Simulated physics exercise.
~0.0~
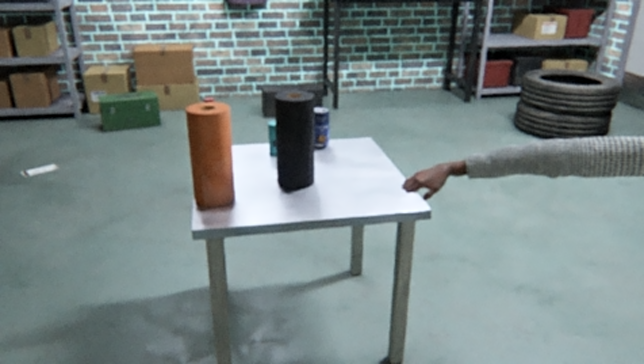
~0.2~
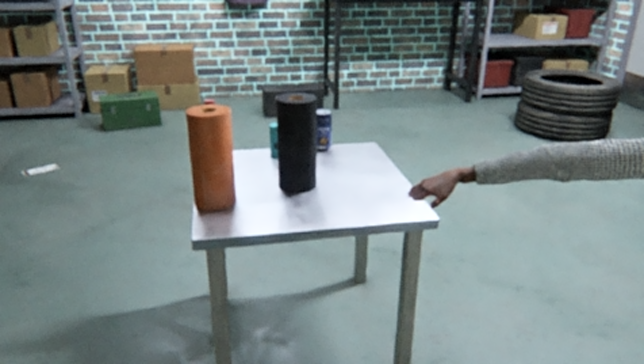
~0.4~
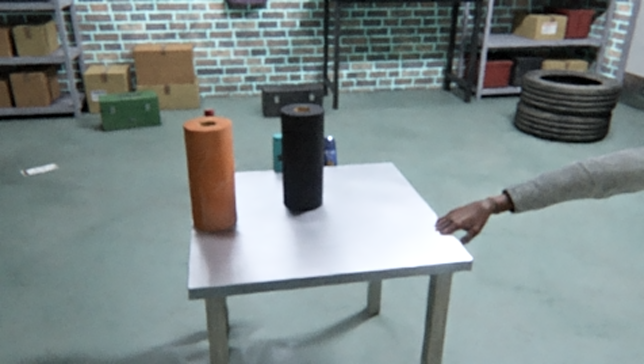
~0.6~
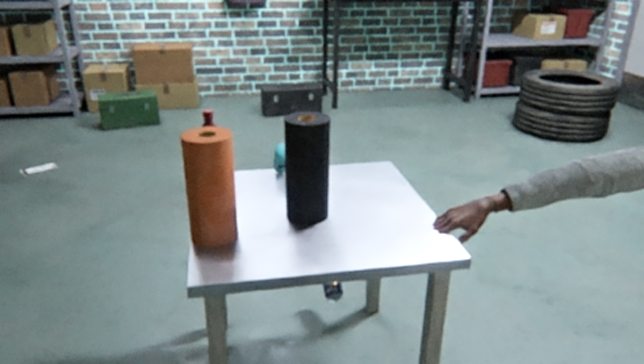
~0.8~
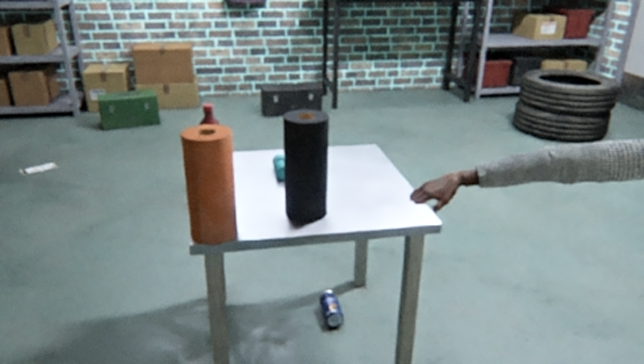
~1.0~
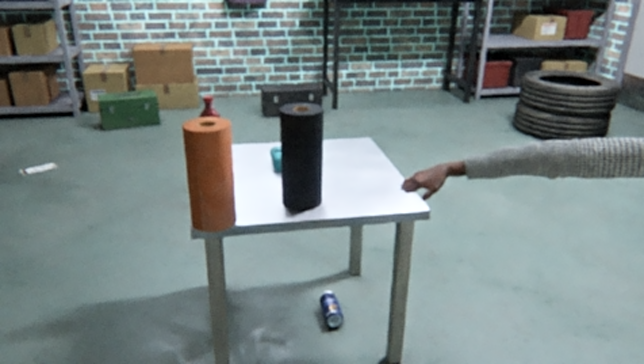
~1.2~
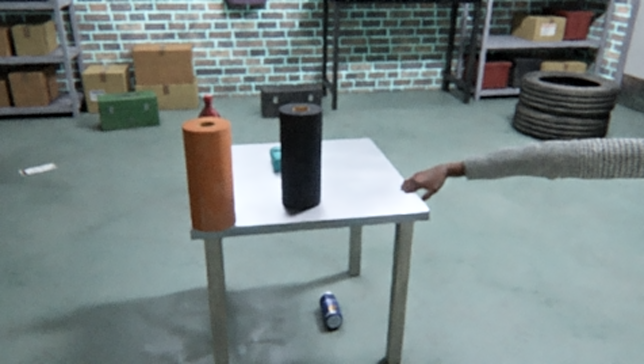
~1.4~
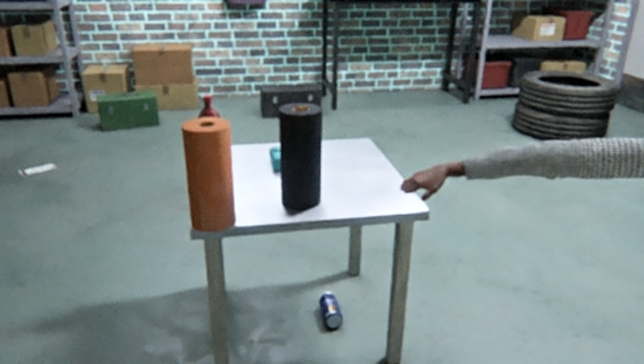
A hand at the right edge pulled a light table toward us, then shoved it back; the blue can tipped and dropped to the floor and the turquoise shaker toppled on top, while the orange and black rolls slid nearer but stayed standing.
